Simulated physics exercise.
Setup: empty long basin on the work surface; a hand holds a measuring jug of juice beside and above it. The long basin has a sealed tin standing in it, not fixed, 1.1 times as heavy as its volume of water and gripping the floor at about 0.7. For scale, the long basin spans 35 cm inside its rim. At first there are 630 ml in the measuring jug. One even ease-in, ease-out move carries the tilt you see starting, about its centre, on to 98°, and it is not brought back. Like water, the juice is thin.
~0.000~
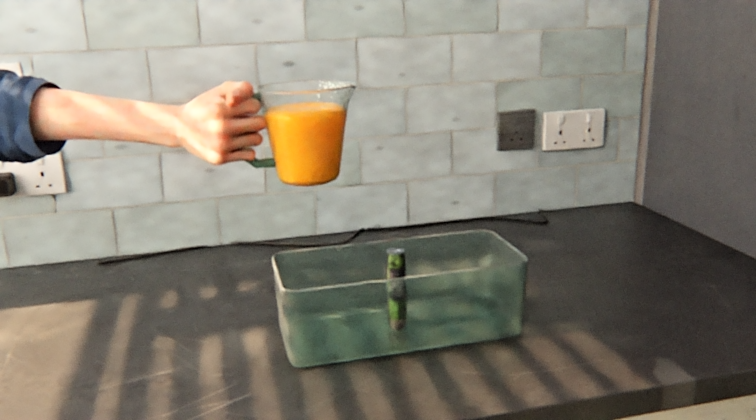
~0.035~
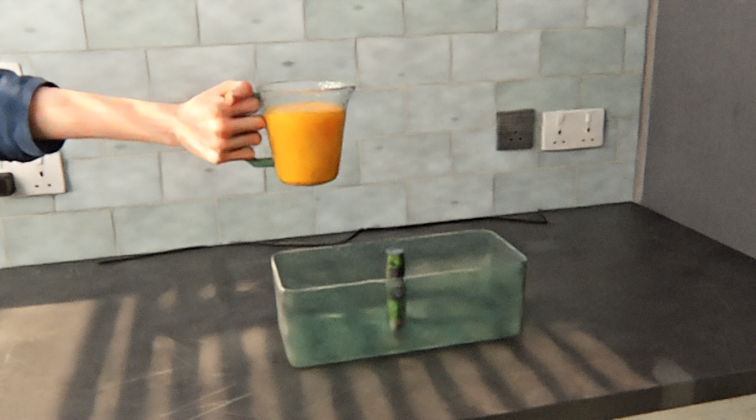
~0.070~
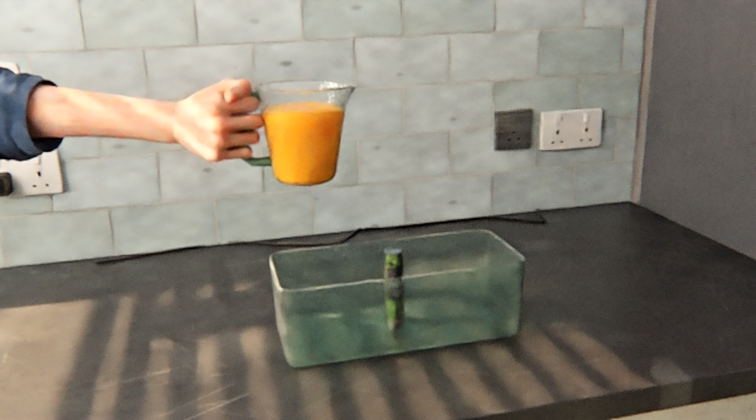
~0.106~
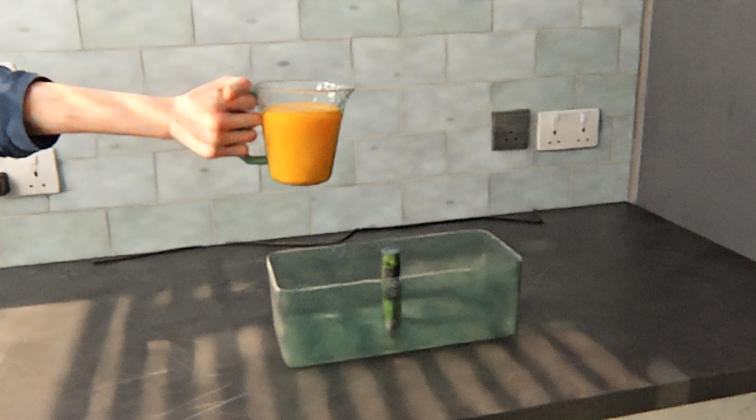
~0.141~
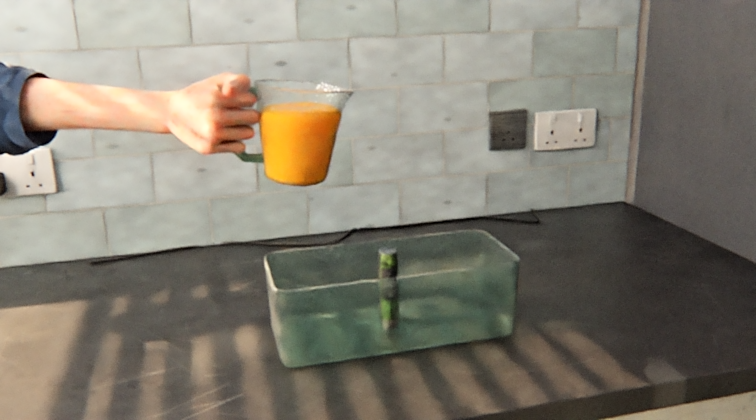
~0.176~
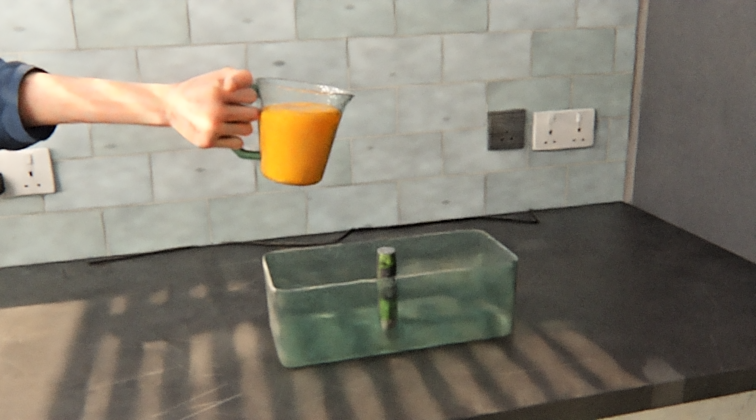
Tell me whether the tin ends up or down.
Up.
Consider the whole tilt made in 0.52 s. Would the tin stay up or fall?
The tin stays on its base.
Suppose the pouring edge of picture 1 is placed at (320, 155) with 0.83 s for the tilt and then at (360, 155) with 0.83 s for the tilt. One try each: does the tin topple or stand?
Run one: It does not tip. Run two: It tumbles.
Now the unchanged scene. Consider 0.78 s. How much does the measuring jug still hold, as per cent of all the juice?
28 %.
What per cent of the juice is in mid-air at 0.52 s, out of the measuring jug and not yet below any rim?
Around 18 percent.
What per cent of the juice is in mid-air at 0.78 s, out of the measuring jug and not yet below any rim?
Close to 30 in every hundred parts.
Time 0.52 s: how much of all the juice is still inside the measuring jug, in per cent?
82 %.
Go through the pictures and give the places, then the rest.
In the first frame, it leans 0°; its right rim is at (356, 85); the juice meets the walls at (265, 111) and (343, 106); the long basin's rim runs from (277, 273) to (510, 246); the tin's top is at (395, 254).
In the second frame, it leans 0°; its right rim is at (356, 85); the juice meets the walls at (264, 110) and (343, 105).
In the third frame, it leans 2°; its right rim is at (355, 86); the juice meets the walls at (263, 110) and (341, 106).
In the fourth frame, it leans 4°; its right rim is at (354, 88); the juice meets the walls at (261, 109) and (340, 106).
In the fifth frame, it leans 7°; its right rim is at (353, 91); the juice meets the walls at (260, 109) and (338, 107).
In the sixth frame, it leans 10°; its right rim is at (354, 94); the juice meets the walls at (260, 109) and (339, 107).
After 0.52 s the tilt is 68° and 82 per cent is still to pour; the tin stands where it began.
After 0.78 s the tilt is 97° and 28 per cent is still to pour; the tin stands where it began.
After 1.04 s the tilt is 98° and 2 per cent is still to pour; the tin stands where it began.
After 1.33 s the tilt is 98° and 0 per cent is still to pour; the tin stands where it began.
In the end the tin stands where it began.
